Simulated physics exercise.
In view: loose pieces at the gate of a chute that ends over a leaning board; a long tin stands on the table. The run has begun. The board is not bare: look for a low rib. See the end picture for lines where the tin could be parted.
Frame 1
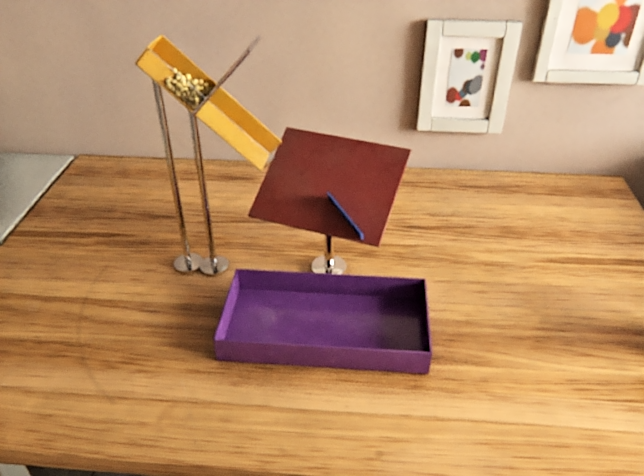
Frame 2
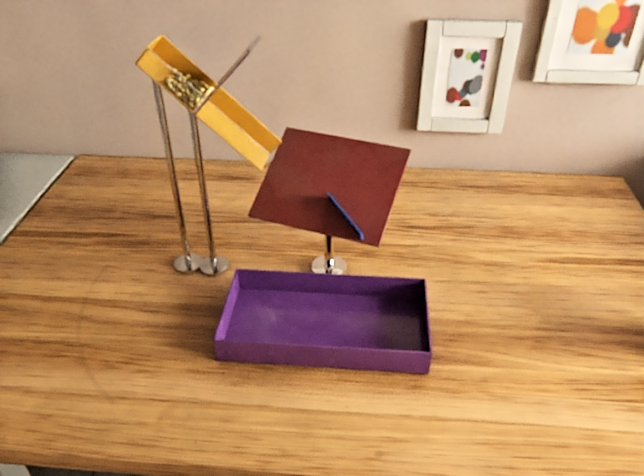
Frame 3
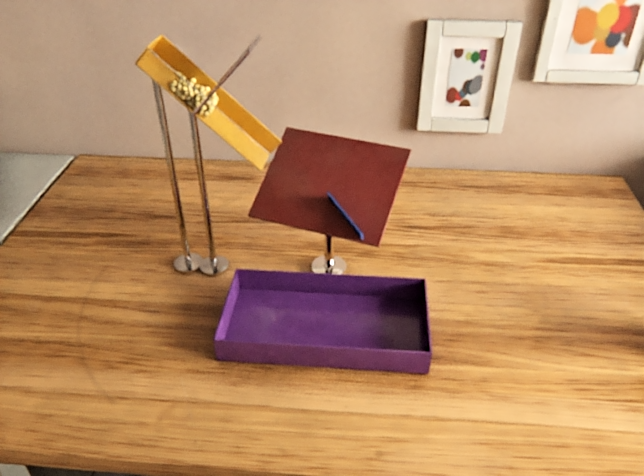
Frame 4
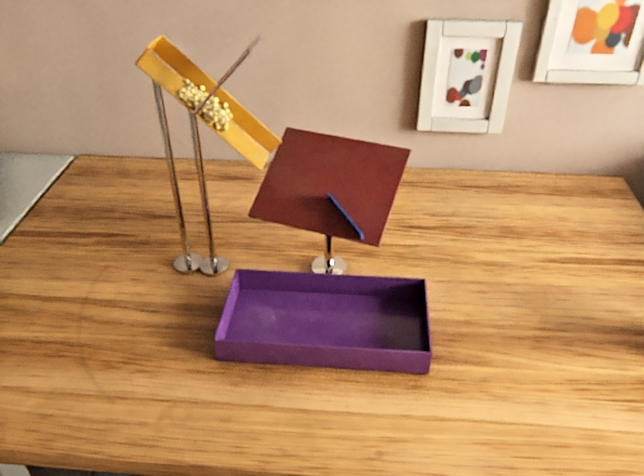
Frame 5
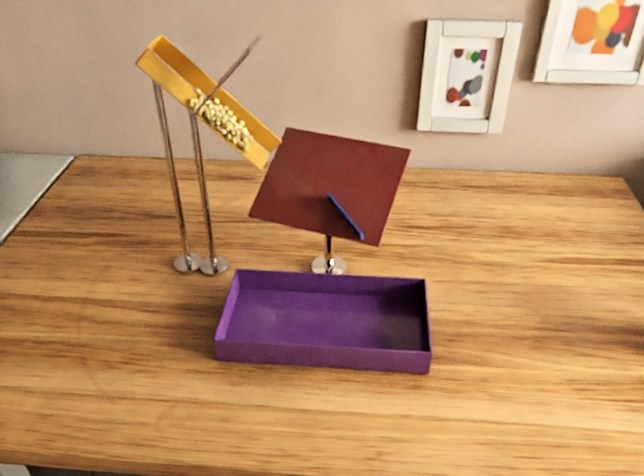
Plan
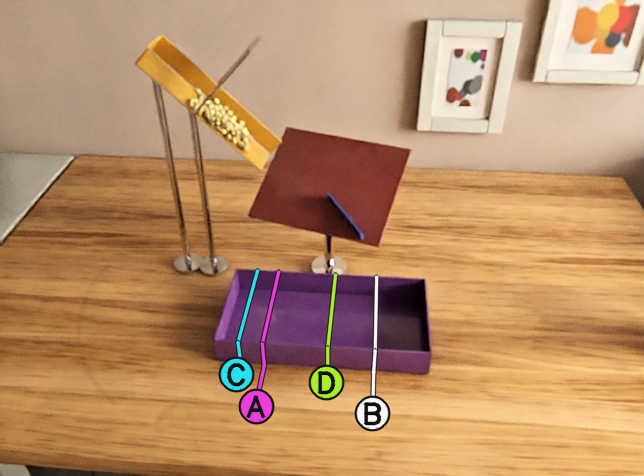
On a wooden tabletop, pale beans sliding down a sloping yellow chute toward a tilted dark red board above an empty purple tray.
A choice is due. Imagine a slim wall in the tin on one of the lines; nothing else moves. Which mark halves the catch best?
The answer is line D.
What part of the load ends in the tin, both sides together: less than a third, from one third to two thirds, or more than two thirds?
More than two thirds.
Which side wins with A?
Right.
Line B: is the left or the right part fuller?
Left.
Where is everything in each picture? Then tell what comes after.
Load behind the gate near (193, 91), soya beans; lip of the chute near (265, 163), sloping fairly steeply, in the first picture.
Middle of the board near (329, 182), tilted fairly steeply; middle of its low edge near (311, 230); of its high edge near (347, 137), in the second picture.
Front corners of the tin near (214, 340) and (431, 353), empty; front of the load near (209, 110), in the third picture.
Middle of the load near (207, 103); its front near (225, 127), close to a third of the way to the lip; rib from (327, 192) to (361, 234), in the fourth picture.
Middle of the load near (224, 118); its front near (246, 146), close to two thirds of the way to the lip, in the fifth picture.
On the marked copy, line A crosses the front rim at (262, 342); line B crosses the front rim at (375, 349); line C crosses the front rim at (238, 341); line D crosses the front rim at (327, 346).
Choosing A, of what is caught, a small share on the left of the divider, the bulk on the right.
Choosing B, of what is caught, all but a few on the left of the divider, a small share on the right.
Choosing C, of what is caught, only a few on the left of the divider, all but a few on the right.
Choosing D, of what is caught, close to half on the left of the divider, close to half on the right.
